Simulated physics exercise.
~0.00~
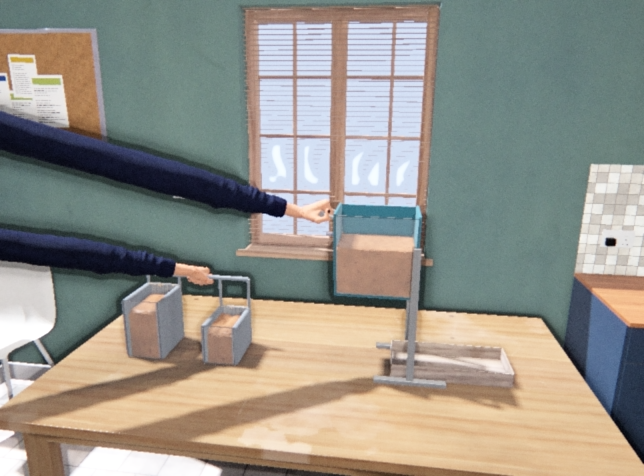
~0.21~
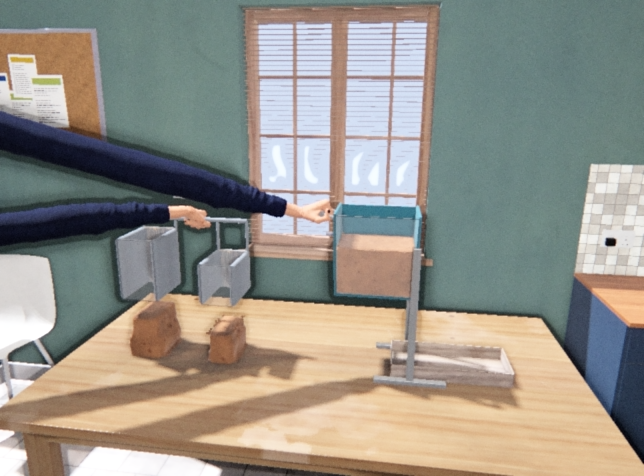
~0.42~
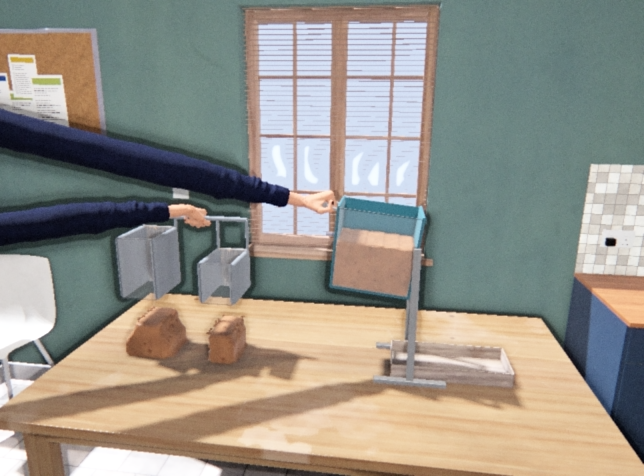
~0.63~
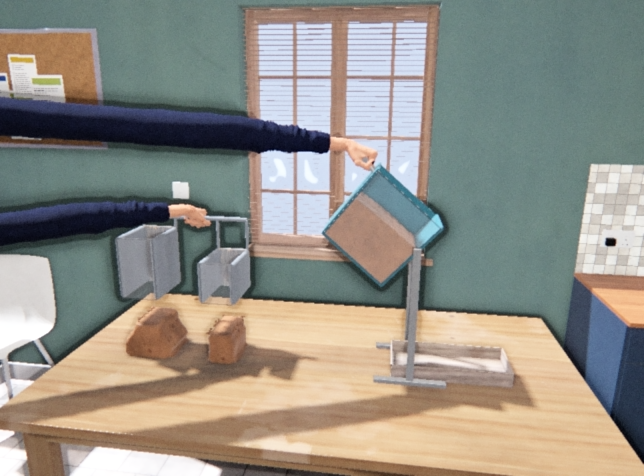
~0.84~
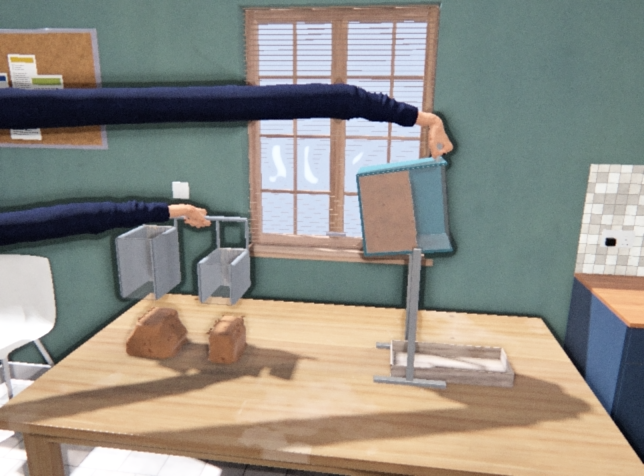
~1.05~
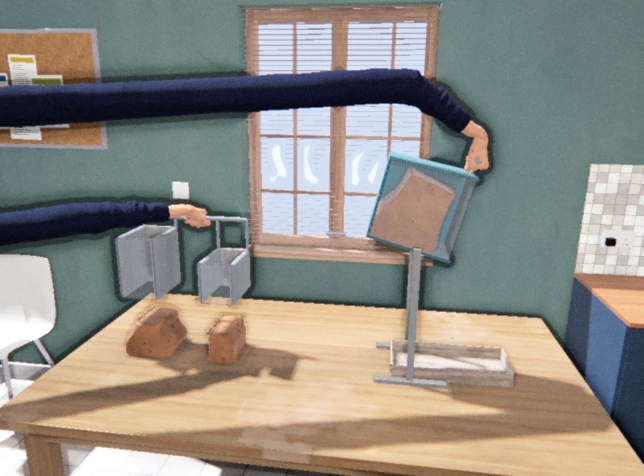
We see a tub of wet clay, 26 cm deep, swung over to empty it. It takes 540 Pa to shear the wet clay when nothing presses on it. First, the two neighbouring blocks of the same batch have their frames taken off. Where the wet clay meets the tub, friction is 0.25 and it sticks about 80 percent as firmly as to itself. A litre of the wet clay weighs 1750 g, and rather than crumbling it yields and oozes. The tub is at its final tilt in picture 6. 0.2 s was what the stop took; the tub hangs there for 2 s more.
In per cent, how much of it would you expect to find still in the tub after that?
I would expect close to 40 per cent.
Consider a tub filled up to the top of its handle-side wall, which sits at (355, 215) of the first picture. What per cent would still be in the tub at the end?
50 %.
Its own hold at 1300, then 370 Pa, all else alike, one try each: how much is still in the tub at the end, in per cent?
First 50 %, second 40 %.
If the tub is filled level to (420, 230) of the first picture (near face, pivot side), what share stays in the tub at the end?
Around 30 per cent.
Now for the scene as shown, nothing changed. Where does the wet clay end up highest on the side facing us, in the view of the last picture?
Highest point: Approx. (379, 217).
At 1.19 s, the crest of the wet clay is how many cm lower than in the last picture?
Around 11 cm below its level in the last picture.
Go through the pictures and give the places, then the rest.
Handle-side rim at (336, 215), tilt 0 degrees; crest of the wet clay at (408, 251); block heights 18 cm, 12 cm (left to right), in the first frame.
Handle-side rim at (336, 215), tilt 0 degrees; crest of the wet clay at (408, 251); block heights 16 cm, 12 cm (left to right), in the second frame.
Handle-side rim at (340, 207), tilt 6 degrees; crest of the wet clay at (341, 242); block heights 14 cm, 12 cm (left to right), in the third frame.
Handle-side rim at (379, 171), tilt 41 degrees; crest of the wet clay at (356, 201); block heights 13 cm, 12 cm (left to right), in the fourth frame.
Handle-side rim at (446, 166), tilt 82 degrees; crest of the wet clay at (408, 173); block heights 13 cm, 12 cm (left to right), in the fifth frame.
Handle-side rim at (477, 181), tilt 104 degrees; crest of the wet clay at (411, 175); block heights 13 cm, 12 cm (left to right), in the sixth frame.
After 1.19 s, the tub is at 104 degrees and holds 78 %.
After 1.36 s, the tub is at 104 degrees and holds 48 %.
After 1.53 s, the tub is at 104 degrees and holds 45 %.
After 1.70 s, the tub is at 104 degrees and holds 44 %.
After 3.05 s, the tub is at 104 degrees and holds 40 %.
